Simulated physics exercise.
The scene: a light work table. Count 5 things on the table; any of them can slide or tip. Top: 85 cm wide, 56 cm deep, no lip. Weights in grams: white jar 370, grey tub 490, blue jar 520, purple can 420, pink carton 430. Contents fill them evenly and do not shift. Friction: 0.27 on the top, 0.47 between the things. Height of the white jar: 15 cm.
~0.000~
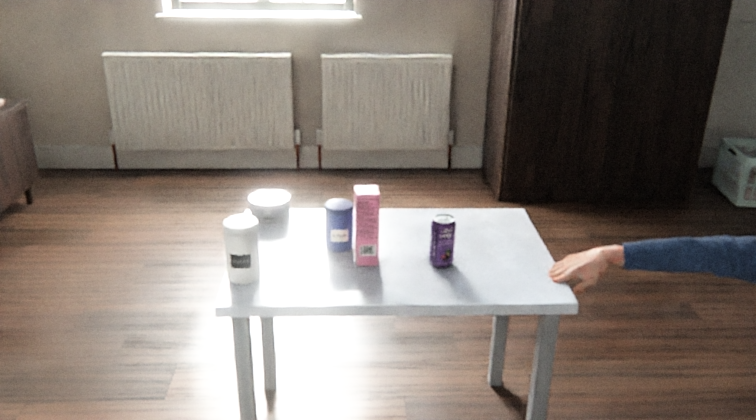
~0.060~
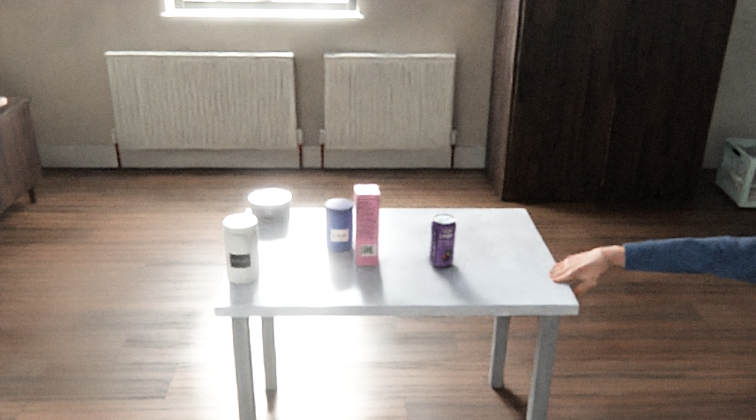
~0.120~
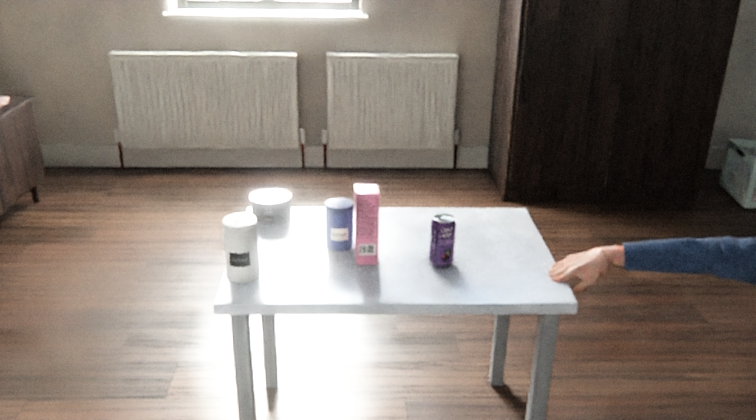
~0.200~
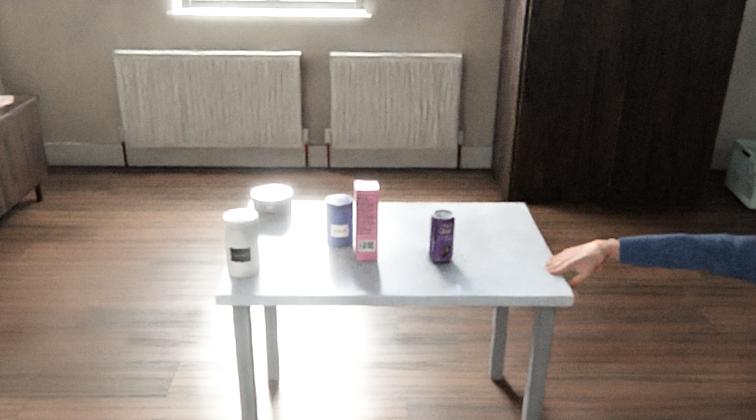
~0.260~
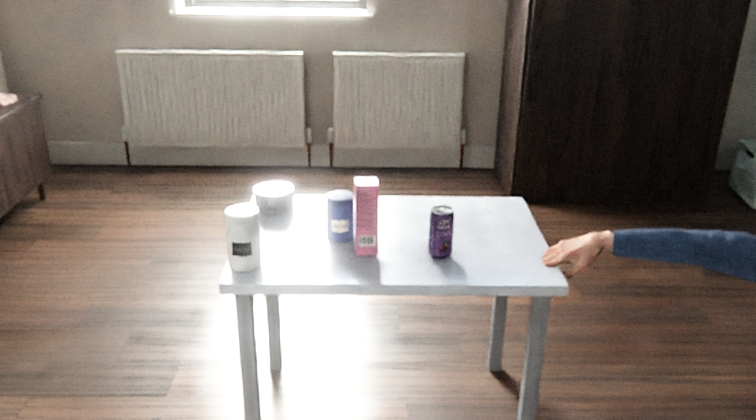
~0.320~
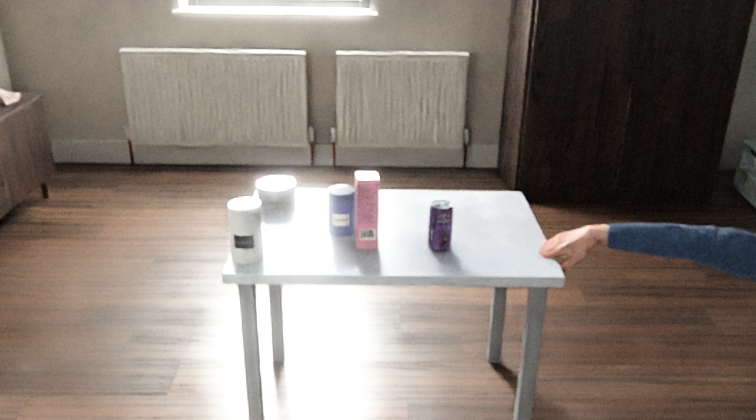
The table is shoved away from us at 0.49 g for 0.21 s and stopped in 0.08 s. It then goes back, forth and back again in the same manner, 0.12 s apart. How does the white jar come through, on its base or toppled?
The white jar stays upright.
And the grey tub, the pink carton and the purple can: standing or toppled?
The grey tub falls over; the pink carton falls over; the purple can is still upright.
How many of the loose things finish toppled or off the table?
2 of them.
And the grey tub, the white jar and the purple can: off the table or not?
The grey tub ends off the table; the white jar ends on the table; the purple can is still on the table.
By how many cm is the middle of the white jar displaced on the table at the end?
About 8 cm.
After 0.72 s, table 1 cm from its start; grey tub now off the table; white jar slid 9 cm near (247, 228); pink carton slid 9 cm.
After 1.22 s, table 15 cm from its start; white jar slid 2 cm near (251, 218); pink carton on its side; purple can slid 2 cm.
At rest (2.3 s), off the table and tipped over, grey tub; tipped over on the table, pink carton; not toppled but over 5 cm from the start, white jar, blue jar and purple can. In the last view, white jar near (246, 232).
